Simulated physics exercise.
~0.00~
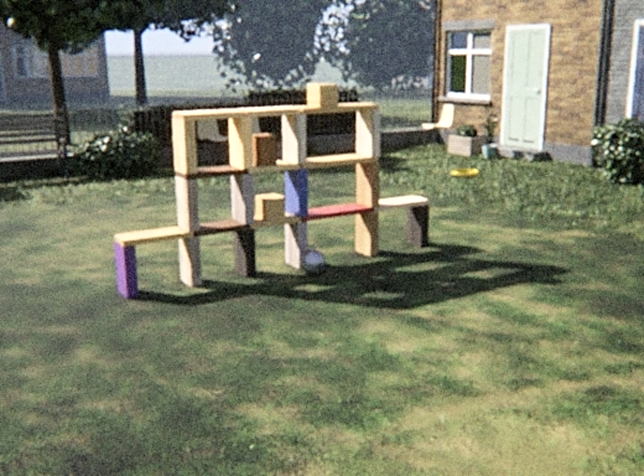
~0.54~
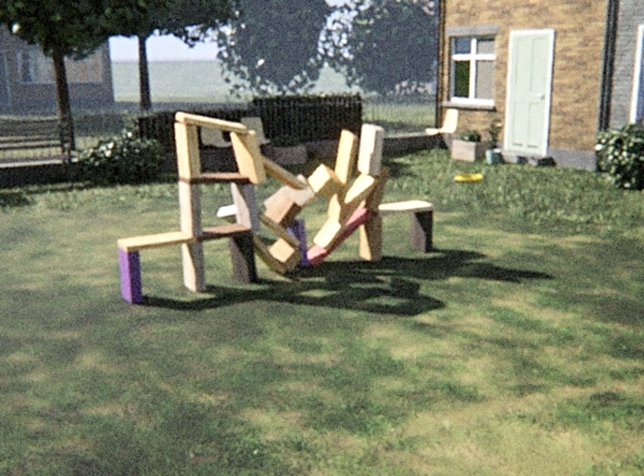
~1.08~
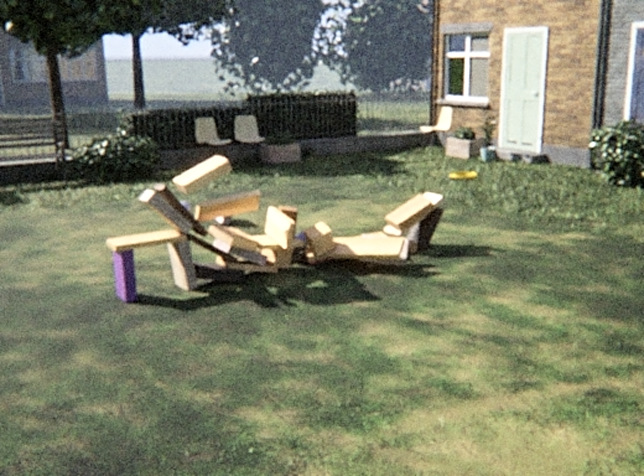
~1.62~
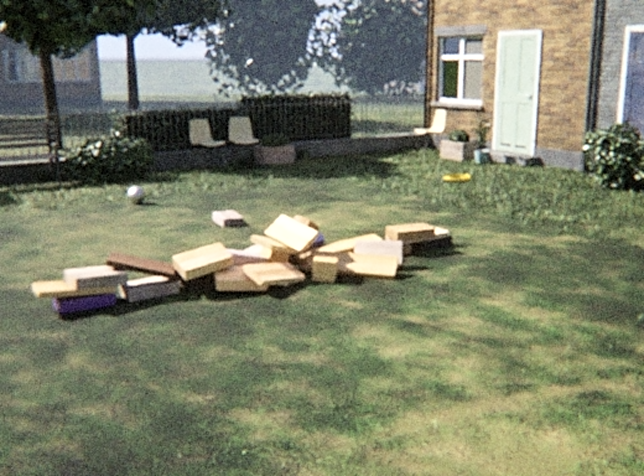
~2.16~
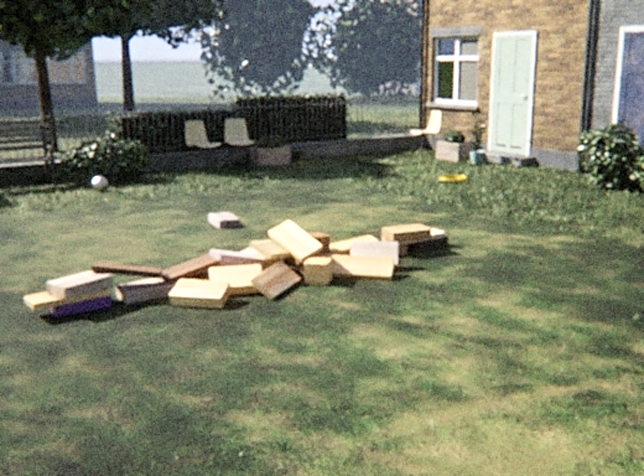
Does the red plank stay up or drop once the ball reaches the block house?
The red plank drops. It tips and goes down as the middle of the house caves in.
